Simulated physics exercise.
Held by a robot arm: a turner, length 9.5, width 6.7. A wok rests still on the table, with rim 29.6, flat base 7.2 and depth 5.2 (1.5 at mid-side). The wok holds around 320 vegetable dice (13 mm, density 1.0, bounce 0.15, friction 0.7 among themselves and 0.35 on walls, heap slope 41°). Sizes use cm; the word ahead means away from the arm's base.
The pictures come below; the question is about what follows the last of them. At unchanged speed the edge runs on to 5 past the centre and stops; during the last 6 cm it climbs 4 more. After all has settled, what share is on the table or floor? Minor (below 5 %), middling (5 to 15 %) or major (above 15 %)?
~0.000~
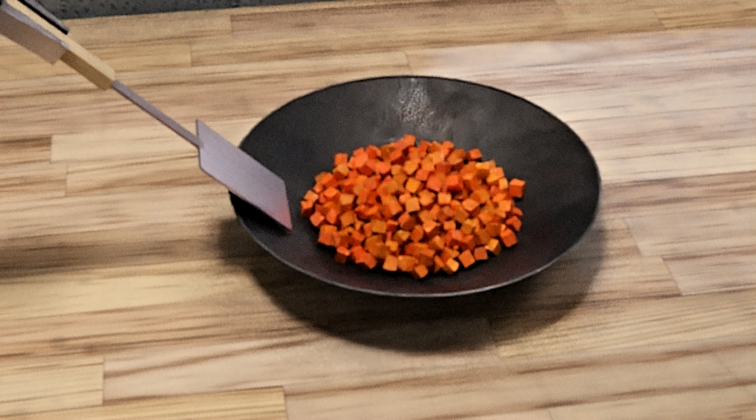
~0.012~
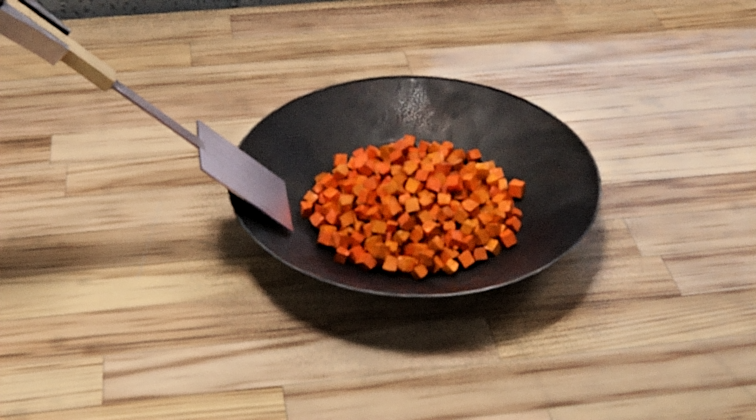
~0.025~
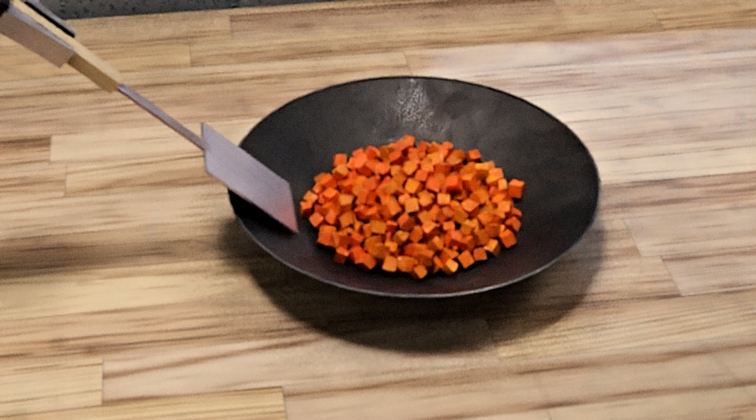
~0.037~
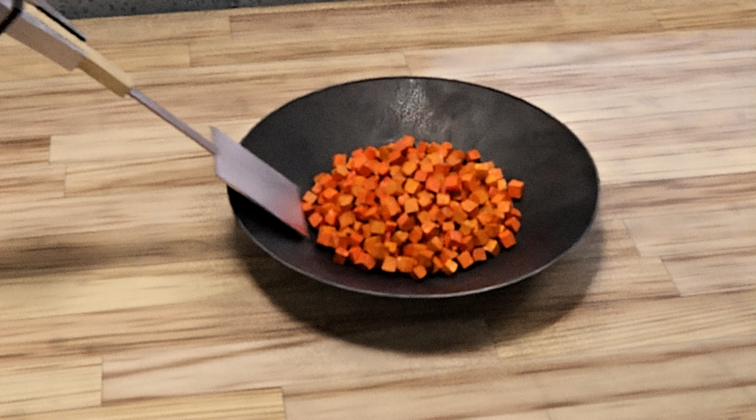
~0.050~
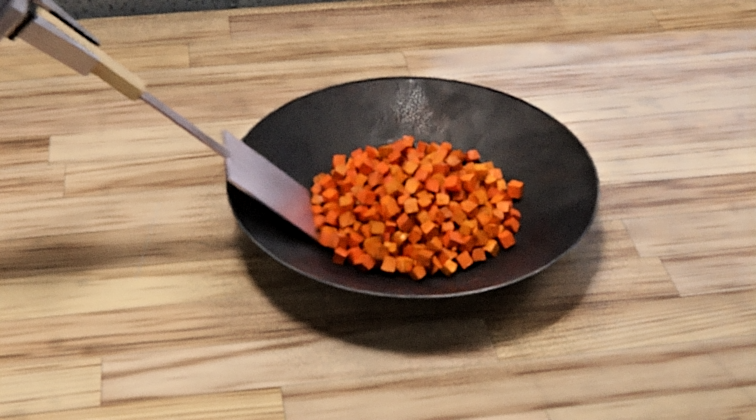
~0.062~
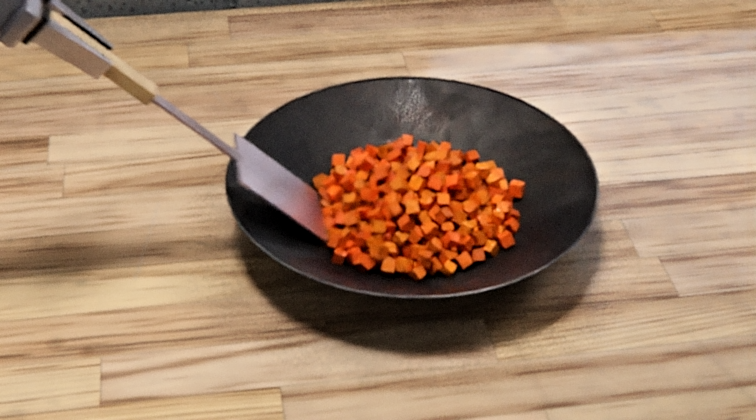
Minor.
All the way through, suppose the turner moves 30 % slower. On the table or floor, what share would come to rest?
Then roughly 0 percent.
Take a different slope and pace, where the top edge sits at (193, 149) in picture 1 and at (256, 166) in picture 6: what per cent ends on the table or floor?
I'd put it at roughly 15 per cent.
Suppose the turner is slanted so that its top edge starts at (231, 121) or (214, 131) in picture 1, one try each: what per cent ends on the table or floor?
About 5 and 5 per cent.
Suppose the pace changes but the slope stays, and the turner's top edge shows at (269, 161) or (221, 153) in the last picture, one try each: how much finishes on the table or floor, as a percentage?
Around 20 per cent, then around 0 per cent.
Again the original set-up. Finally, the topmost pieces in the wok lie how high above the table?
Peak at rest, approximately 7.5 centimetres.
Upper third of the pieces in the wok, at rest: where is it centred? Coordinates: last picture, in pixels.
Roughly (531, 165).
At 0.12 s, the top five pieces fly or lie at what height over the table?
Height: Approx. 6 cm.
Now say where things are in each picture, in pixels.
The first picture shows turner top edge at (198, 143), sloping 46°; upper third of the load around (420, 194), from x 305 to 515, top at y 145; 317 in the wok.
The second picture shows turner top edge at (199, 144), sloping 46°; upper third of the load around (420, 195), from x 305 to 515, top at y 145.
The third picture shows turner top edge at (204, 146), sloping 46°; upper third of the load around (419, 195), from x 305 to 515, top at y 145.
The fourth picture shows turner top edge at (214, 150), sloping 46°; upper third of the load around (419, 195), from x 305 to 515, top at y 145.
The fifth picture shows turner top edge at (226, 154), sloping 46°; upper third of the load around (416, 195), from x 315 to 515, top at y 145.
The sixth picture shows turner top edge at (237, 157), sloping 46°; upper third of the load around (416, 194), from x 320 to 515, top at y 140; 317 in the wok.
By 0.12 s, sloping 46°, highest piece 6 above the table; 317 in the wok.
By 0.18 s, sloping 46°, highest piece 7 above the table; 316 in the wok, 1 on the blade or in flight.
By 0.41 s, sloping 46°, highest piece 8 above the table; 308 in the wok, 9 on the table or floor.
By 1.46 s, sloping 46°, highest piece 7 above the table; 308 in the wok, 9 on the table or floor.
Final count, 308 in the wok, 9 on the table or floor. That is 3 % on the table or floor.
